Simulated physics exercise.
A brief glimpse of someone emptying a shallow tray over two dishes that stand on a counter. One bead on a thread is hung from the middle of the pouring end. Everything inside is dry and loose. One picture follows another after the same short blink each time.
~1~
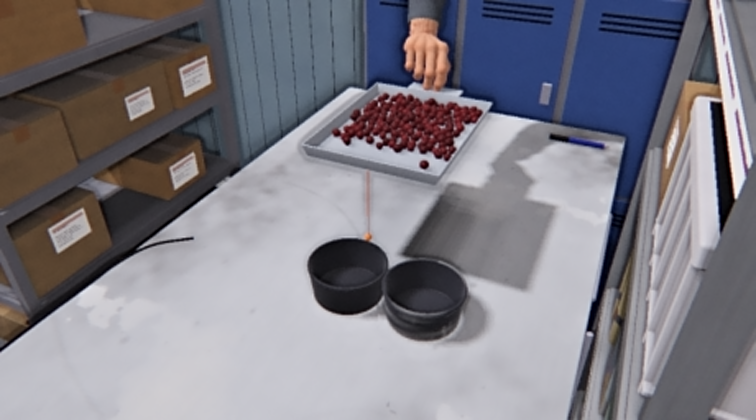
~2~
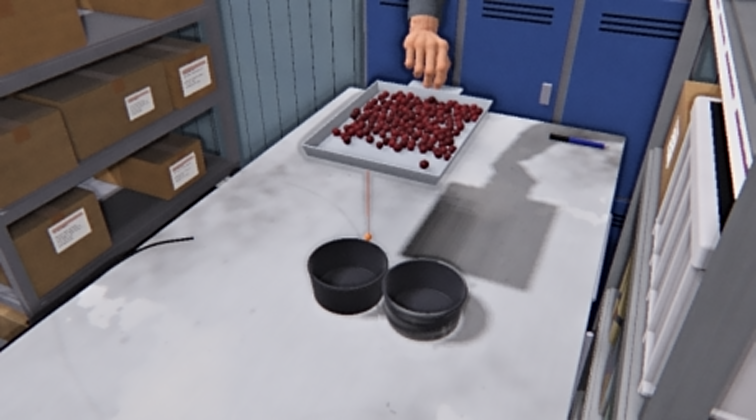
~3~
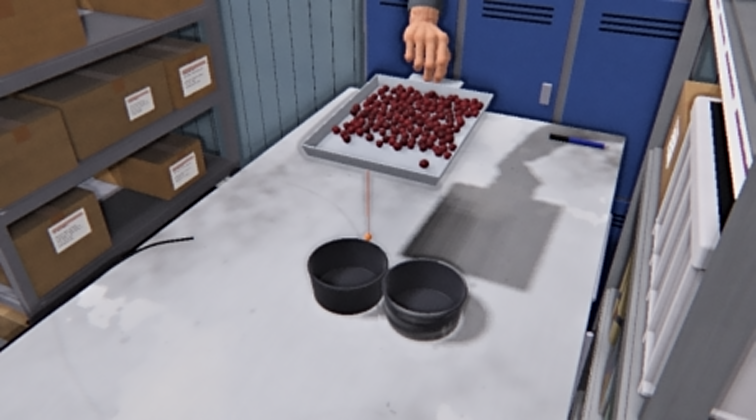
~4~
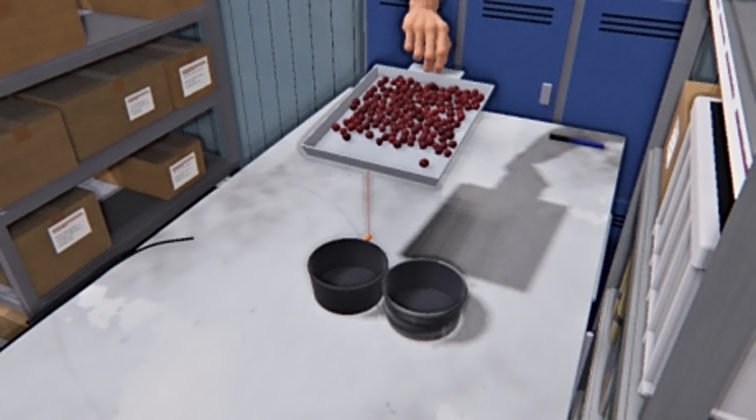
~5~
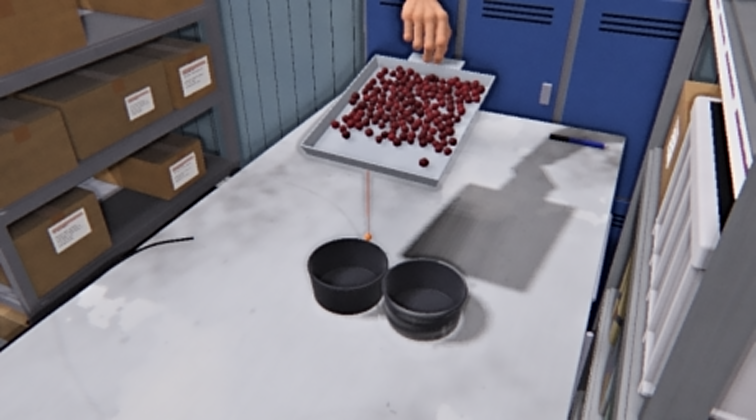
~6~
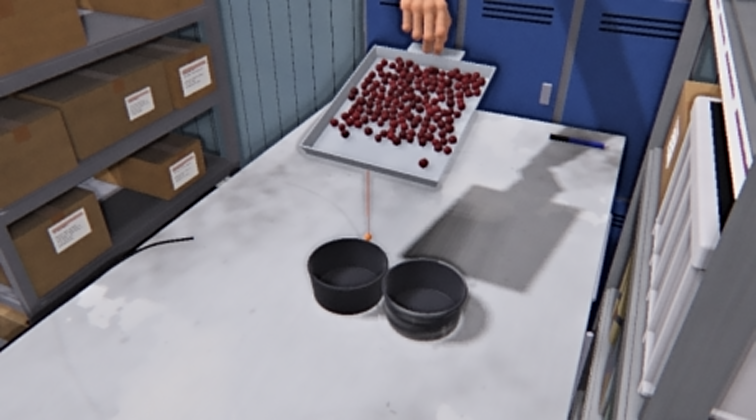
A hand slowly raises the back of a shallow tray of dark red cherries.
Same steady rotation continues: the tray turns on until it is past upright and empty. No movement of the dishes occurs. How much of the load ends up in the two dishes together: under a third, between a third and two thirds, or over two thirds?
Together the dishes get over two thirds of it.
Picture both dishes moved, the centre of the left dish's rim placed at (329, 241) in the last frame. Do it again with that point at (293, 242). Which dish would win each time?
The first arrangement gives the one at right, the second arrangement gives the one at right.
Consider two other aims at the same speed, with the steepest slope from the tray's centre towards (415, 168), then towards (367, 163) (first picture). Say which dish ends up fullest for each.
Toward the first point it's the dish to the right; toward the second, the dish to the left.
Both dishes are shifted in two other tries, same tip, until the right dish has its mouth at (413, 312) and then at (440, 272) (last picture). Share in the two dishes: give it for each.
Trial 1 near 50 percent, trial 2 near 40 percent.
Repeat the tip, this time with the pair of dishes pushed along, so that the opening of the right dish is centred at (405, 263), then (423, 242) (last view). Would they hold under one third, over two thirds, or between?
Try one: In the middle band; try two: Under a third.
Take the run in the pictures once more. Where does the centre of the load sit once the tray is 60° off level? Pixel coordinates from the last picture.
Look close to (387, 135) in the last picture.
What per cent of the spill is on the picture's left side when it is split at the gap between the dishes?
That would be roughly 80 per cent.
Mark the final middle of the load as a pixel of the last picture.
Once nothing moves, the middle sits near (360, 292).
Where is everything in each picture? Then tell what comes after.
The first frame shows corners of the pouring end near (307, 144) and (436, 173), level; middle of the load near (412, 118), dried cherries; left dish near (330, 298); right dish near (409, 324); bead on its thread near (368, 237).
The second frame shows corners of the pouring end near (307, 144) and (436, 173), level; middle of the load near (412, 117).
The third frame shows corners of the pouring end near (306, 144) and (436, 174), tipped barely, lowest at the right corner; middle of the load near (412, 113).
The fourth frame shows corners of the pouring end near (306, 144) and (436, 175), tipped a little, lowest at the right corner; middle of the load near (412, 108).
The fifth frame shows corners of the pouring end near (306, 144) and (436, 176), tipped a little, lowest at the right corner; middle of the load near (411, 102).
The sixth frame shows corners of the pouring end near (305, 144) and (435, 177), tipped clearly, lowest at the right corner; middle of the load near (411, 98); left dish near (330, 298); right dish near (409, 324).
Shortly afterwards, tray tipped steeply; all but a few on the tray; only a few in the right dish; only a few in the left dish; only a few in the air.
Next, tray tipped right over; near a quarter on the tray; a little in the right dish; near a quarter in the left dish; a little outside both; near a third in the air.
Some moments later, tray tipped past a quarter turn; near a third in the right dish; near half in the left dish; near a quarter outside both.
In the end, tray tipped past a quarter turn; near a third in the right dish; near half in the left dish; near a quarter outside both.
